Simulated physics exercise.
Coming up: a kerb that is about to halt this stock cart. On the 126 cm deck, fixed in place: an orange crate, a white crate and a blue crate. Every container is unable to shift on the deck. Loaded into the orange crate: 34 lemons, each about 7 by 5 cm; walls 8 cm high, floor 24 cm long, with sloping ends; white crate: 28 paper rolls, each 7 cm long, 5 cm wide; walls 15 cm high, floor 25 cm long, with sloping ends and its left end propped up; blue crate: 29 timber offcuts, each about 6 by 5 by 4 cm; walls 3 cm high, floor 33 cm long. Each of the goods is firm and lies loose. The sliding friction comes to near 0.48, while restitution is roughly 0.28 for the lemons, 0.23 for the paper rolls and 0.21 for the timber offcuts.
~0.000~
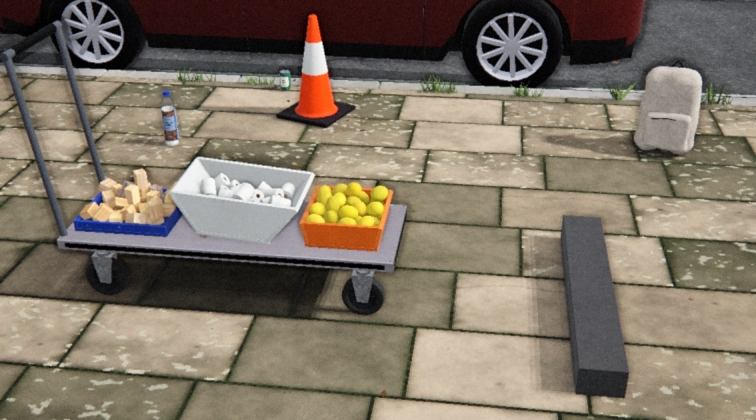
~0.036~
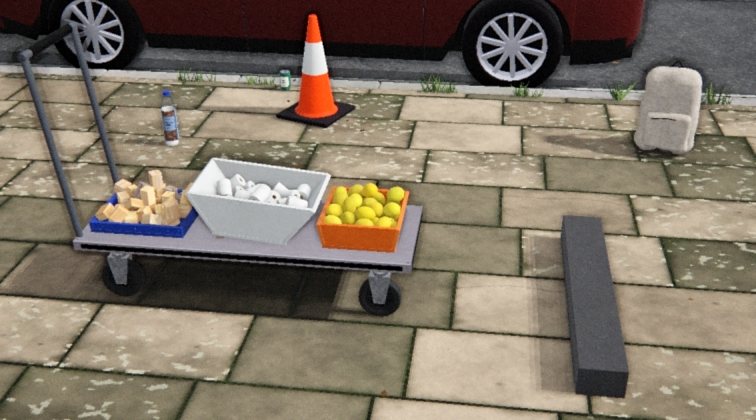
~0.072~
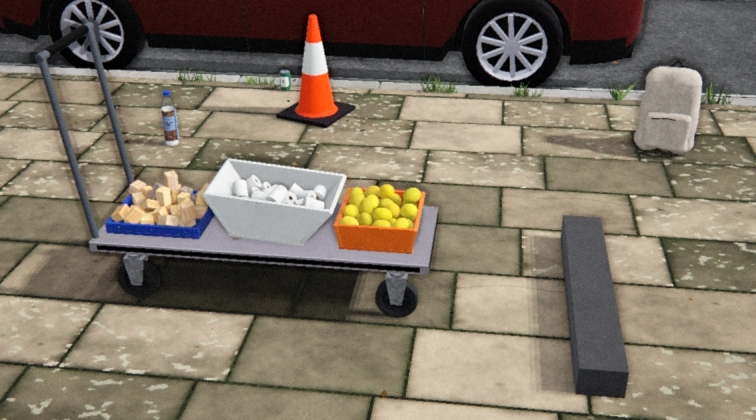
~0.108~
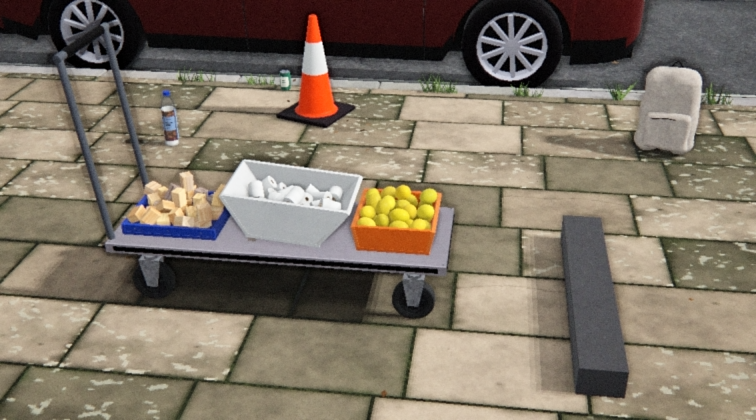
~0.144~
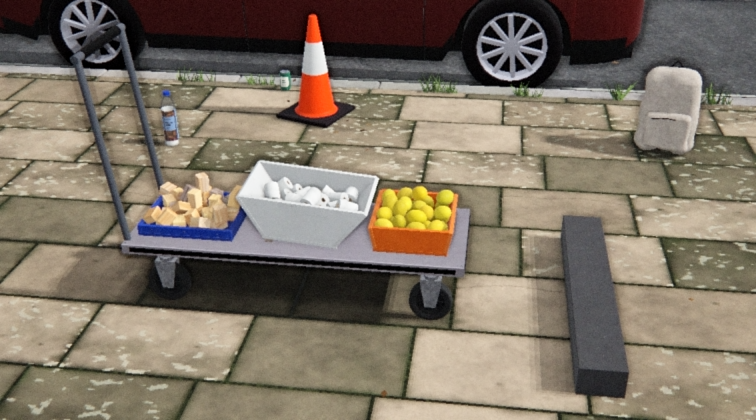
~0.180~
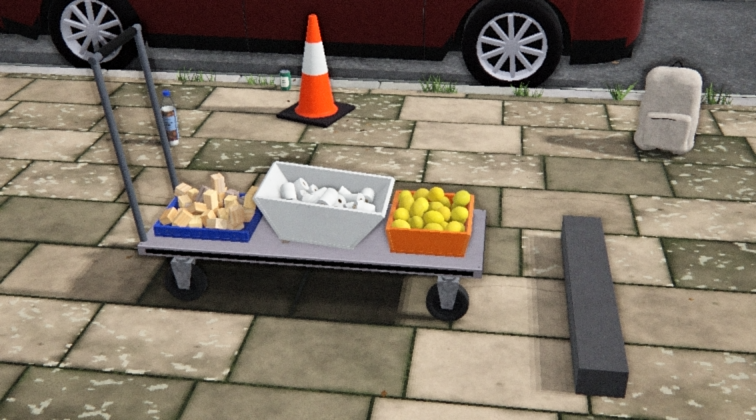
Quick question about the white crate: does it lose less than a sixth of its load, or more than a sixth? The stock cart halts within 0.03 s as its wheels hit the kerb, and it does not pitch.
My guess is the losses will never reach a sixth of the load.
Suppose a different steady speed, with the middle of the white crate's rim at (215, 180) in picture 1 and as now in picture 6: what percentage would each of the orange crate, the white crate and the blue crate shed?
Under that change it'd be orange crate at 10, white crate at 10 and blue crate at 30 percent.
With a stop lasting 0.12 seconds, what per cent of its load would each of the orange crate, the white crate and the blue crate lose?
In that case orange crate 0, white crate 0 and blue crate 20 per cent.
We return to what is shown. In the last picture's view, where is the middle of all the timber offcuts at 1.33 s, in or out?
Close to (327, 219).
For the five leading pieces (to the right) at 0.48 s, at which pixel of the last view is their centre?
They'd be centred about (561, 225) in the last picture.
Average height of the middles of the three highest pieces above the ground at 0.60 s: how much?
Their middles average near 44 cm high.
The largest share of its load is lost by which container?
It is the blue crate.
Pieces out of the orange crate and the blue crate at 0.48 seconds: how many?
Orange crate 0, blue crate 5, roughly.
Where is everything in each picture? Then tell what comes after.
In the first frame (places track the rim corner closest to us here), white crate (295, 209); blue crate (162, 226); 68 cm to go; all still inside.
In the second frame, white crate (312, 210); blue crate (179, 227); 62 cm to go.
In the third frame, white crate (329, 211); blue crate (195, 228); 55 cm to go.
In the fourth frame, white crate (347, 212); blue crate (211, 229); 49 cm to go.
In the fifth frame, white crate (364, 213); blue crate (228, 230); 43 cm to go.
In the sixth frame, white crate (382, 214); blue crate (244, 231); 37 cm to go; all still inside.
After 0.38 s, impact.
After 0.48 s, the orange crate has all 34, the white crate has all 28 and the blue crate is down by 5 of 29.
After 0.60 s, the orange crate has all 34, the white crate is down by 2 of 28 and the blue crate is down by 7 of 29.
After 0.83 s, the orange crate is down by 1 of 34, the white crate is down by 2 of 28 and the blue crate is down by 7 of 29.
Outcome (at 1.33 s), the orange crate is down by 1 of 34, the white crate is down by 2 of 28 and the blue crate is down by 7 of 29. Asked share, 2 of 28, 7 per cent.
